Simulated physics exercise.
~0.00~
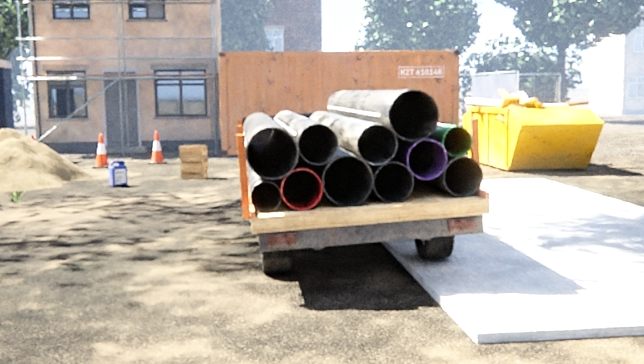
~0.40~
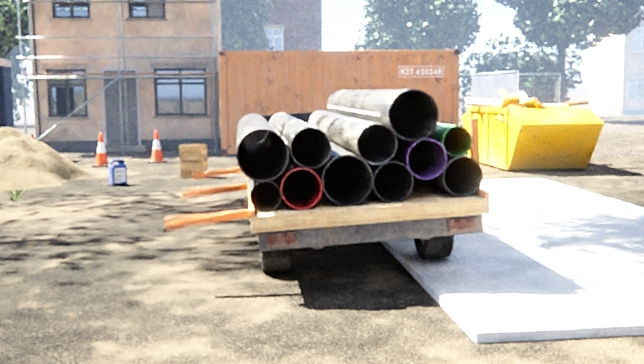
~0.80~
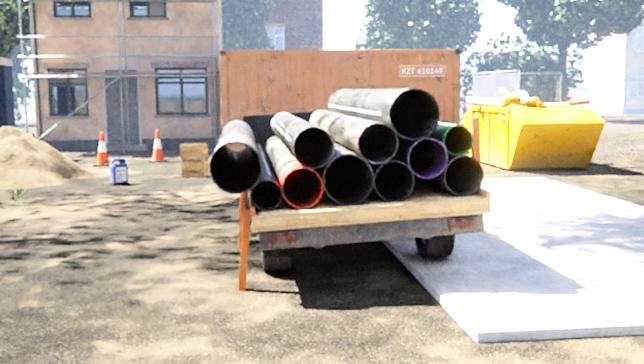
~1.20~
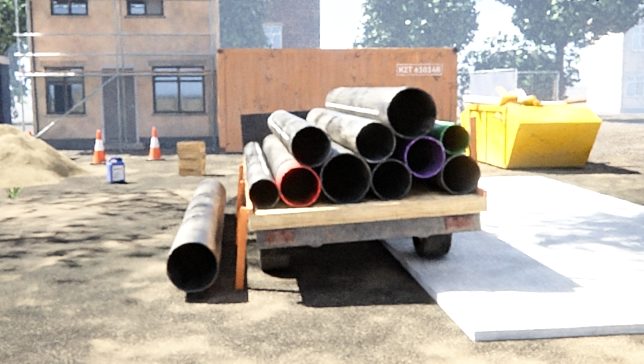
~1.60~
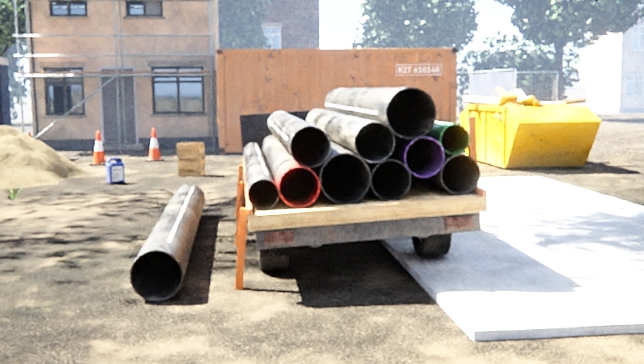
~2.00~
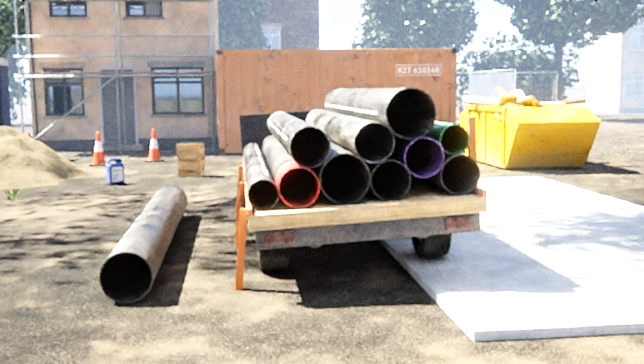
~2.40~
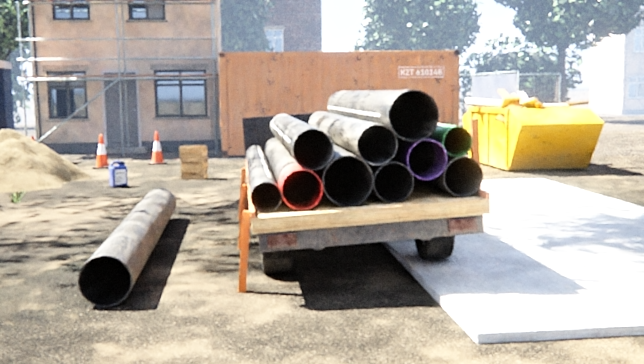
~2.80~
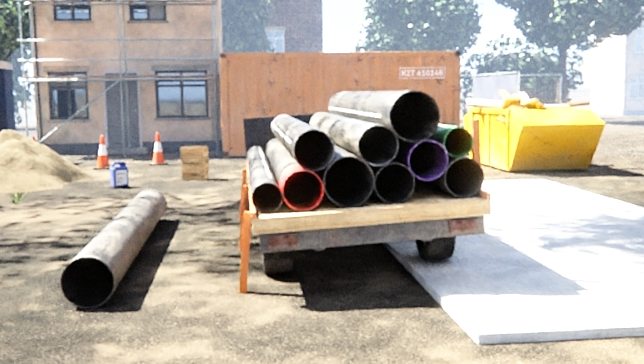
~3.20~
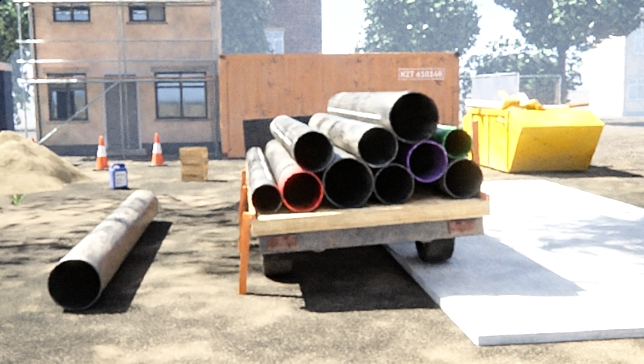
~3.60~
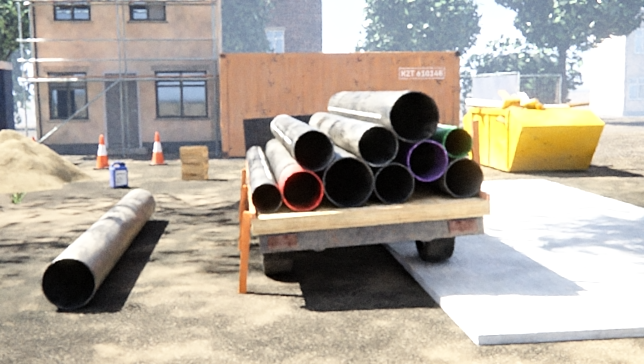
The clip shows a low trailer stacked with dark pipes on a building site as the orange posts on its left side swing down. One pipe drops off that side, rolls left across the ground and comes to rest, while the others, including the red, purple and green ones, stay aboard.
